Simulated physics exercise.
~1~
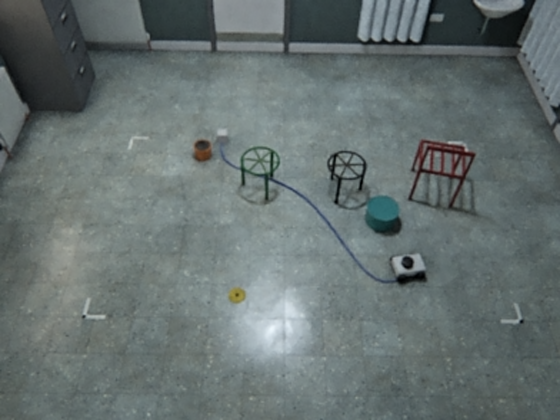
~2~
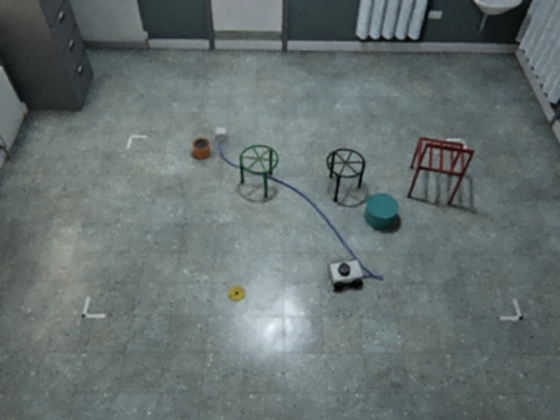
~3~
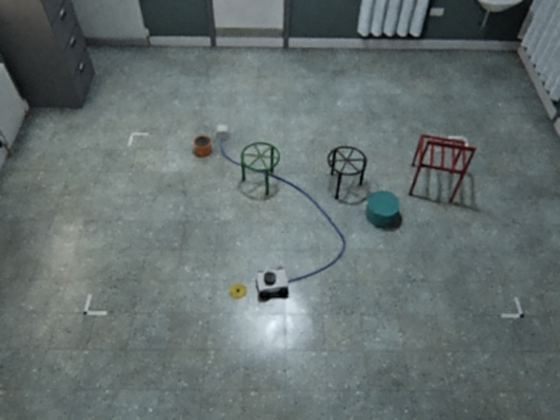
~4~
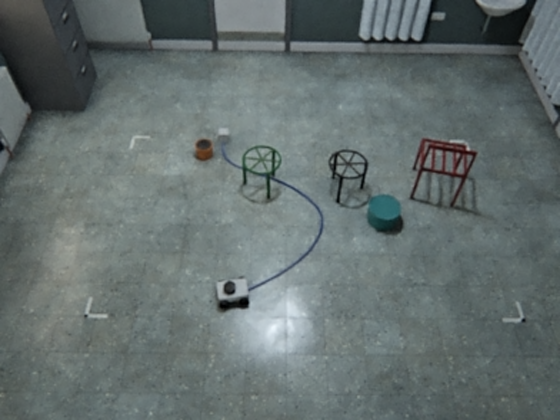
On a tiled floor with a red chair, teal bucket, black and green stools and an orange pot, a small white cart trailing a blue lead drives left to a yellow mark and stops over it, the lead curving behind while the objects stay in place.
